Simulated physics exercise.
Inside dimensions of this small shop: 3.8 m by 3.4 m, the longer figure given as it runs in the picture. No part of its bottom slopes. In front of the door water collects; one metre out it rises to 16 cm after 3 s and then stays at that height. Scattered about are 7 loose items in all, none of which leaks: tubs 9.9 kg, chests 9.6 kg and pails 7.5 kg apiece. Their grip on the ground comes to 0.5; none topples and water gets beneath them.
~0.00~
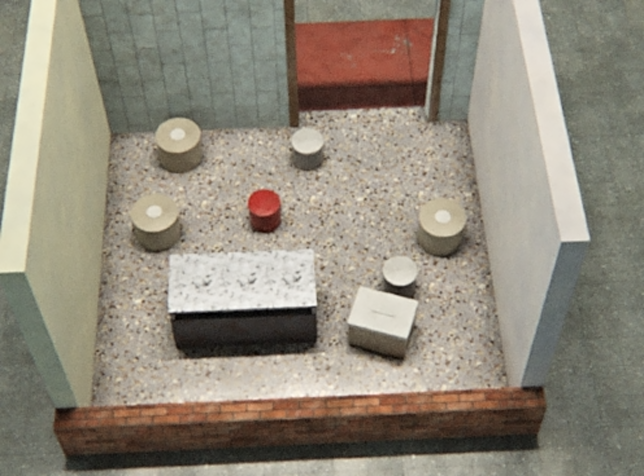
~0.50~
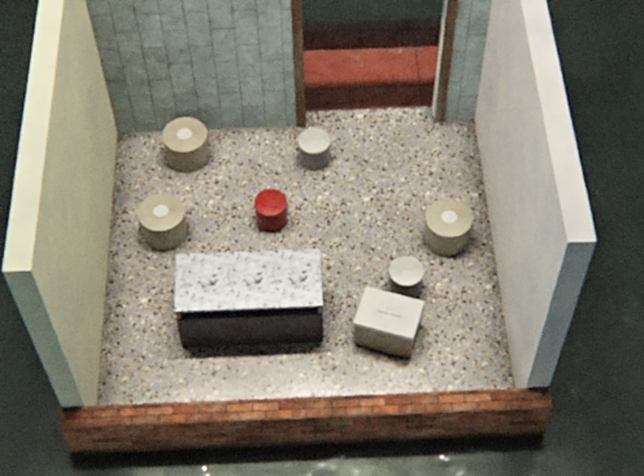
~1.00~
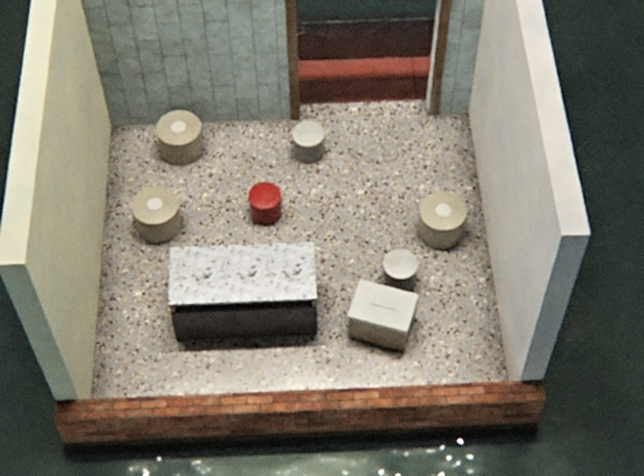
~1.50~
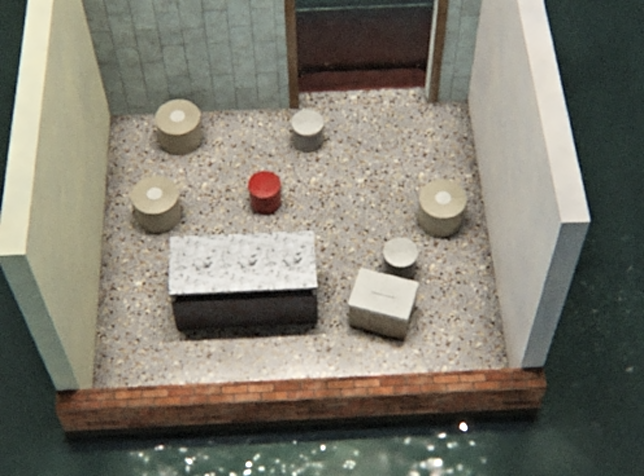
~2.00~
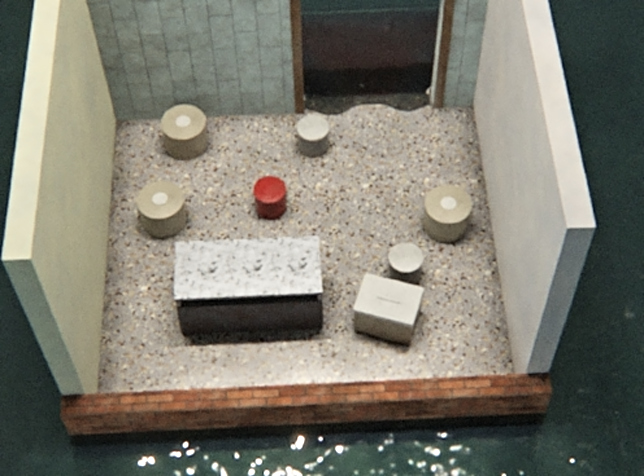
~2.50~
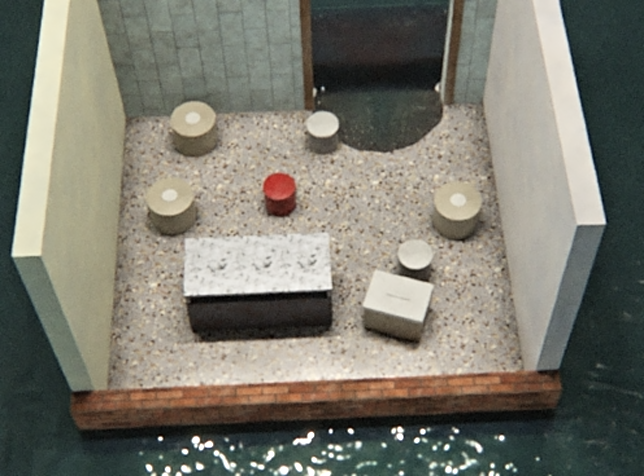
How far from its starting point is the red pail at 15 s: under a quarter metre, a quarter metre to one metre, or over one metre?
Prediction: It relocates a short stretch.
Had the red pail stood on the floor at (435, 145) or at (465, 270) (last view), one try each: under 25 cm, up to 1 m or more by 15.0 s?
In turn: It slides a little; it travels far.
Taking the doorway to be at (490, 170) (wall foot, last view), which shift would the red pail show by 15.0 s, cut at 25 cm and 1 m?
In that case the red pail would have gone a great distance.
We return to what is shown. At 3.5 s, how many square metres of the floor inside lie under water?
The covered patch comes to about 2.5 m2.
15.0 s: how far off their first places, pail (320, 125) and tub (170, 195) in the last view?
First 120 cm, then 80 cm.
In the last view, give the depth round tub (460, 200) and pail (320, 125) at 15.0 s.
First roughly 11 cm, second roughly 10 cm.
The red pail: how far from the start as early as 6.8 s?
Shift: About 0 cm.
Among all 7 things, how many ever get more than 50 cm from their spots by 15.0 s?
The number is 6.
After 3.5 s the red pail is near (279, 186), 0.0 m from its start, aground; 0 afloat.
After 6.8 s the red pail is near (279, 186), 0.0 m from its start, aground; 2 afloat.
After 11.0 s the red pail is near (279, 186), 0.0 m from its start, aground; 5 afloat.
After 15.0 s the red pail is near (291, 217), 0.4 m from its start, afloat; 7 afloat.
